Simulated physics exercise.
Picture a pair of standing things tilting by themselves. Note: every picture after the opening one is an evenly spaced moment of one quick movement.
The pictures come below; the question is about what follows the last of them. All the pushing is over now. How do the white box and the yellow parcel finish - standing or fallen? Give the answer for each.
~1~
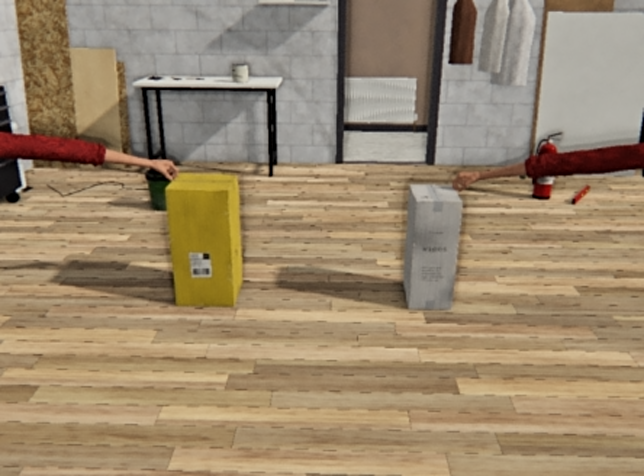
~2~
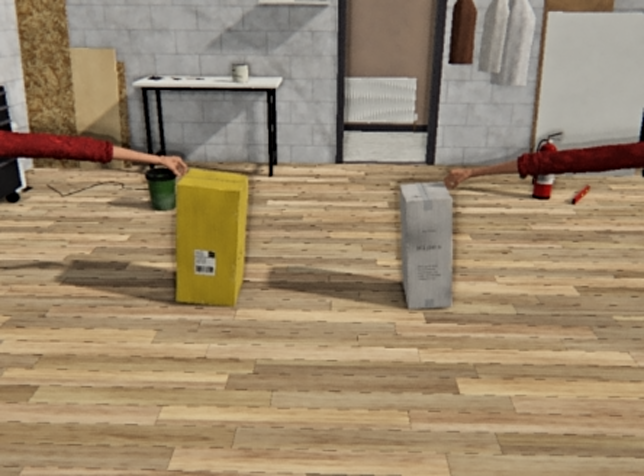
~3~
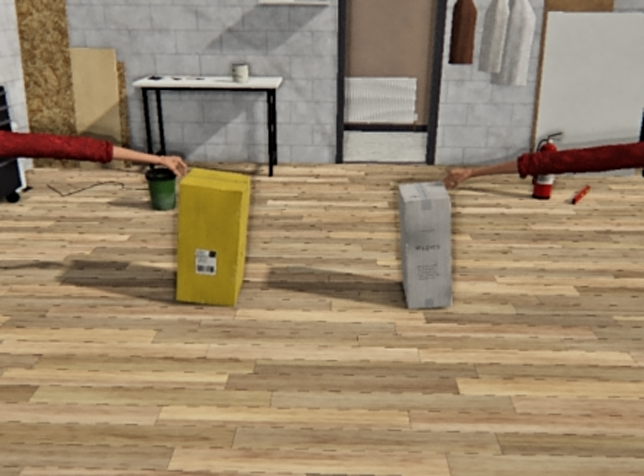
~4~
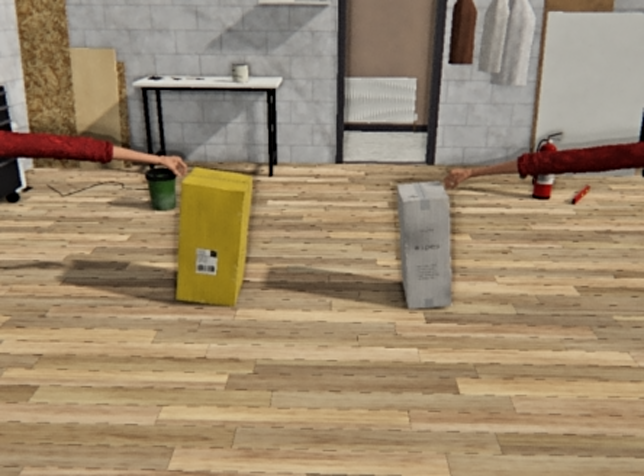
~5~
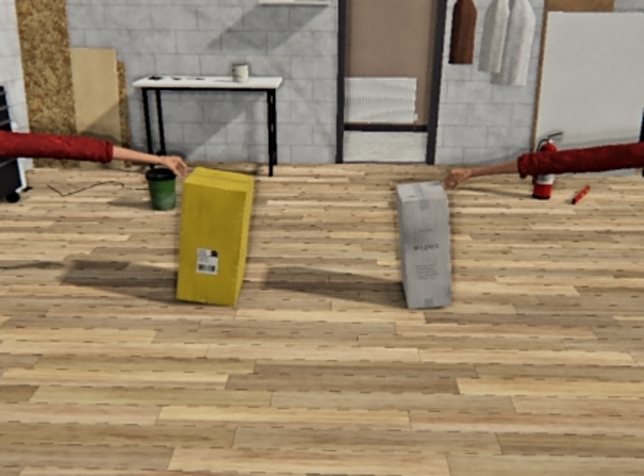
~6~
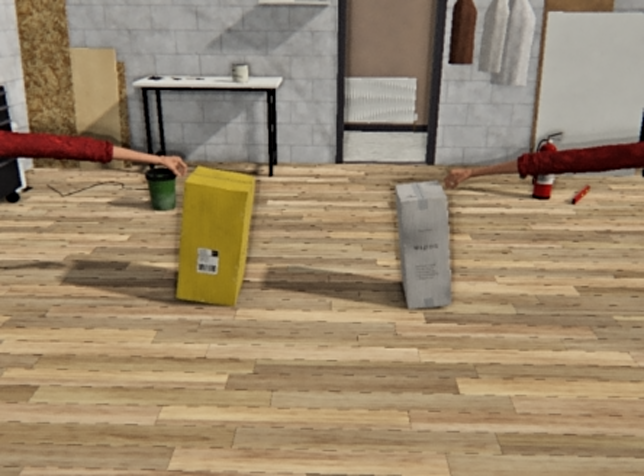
They finish like this: The white box standing, the yellow parcel standing.
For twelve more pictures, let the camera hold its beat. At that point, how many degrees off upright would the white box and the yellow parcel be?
The first leans around 2° from upright and the second around 4°.
Then, 0.32 s later than the last frame, white box upright near (432, 246); yellow parcel upright near (206, 239).
When it is over, the white box settles on its feet, near (430, 247); the yellow parcel settles on its feet, near (207, 240).
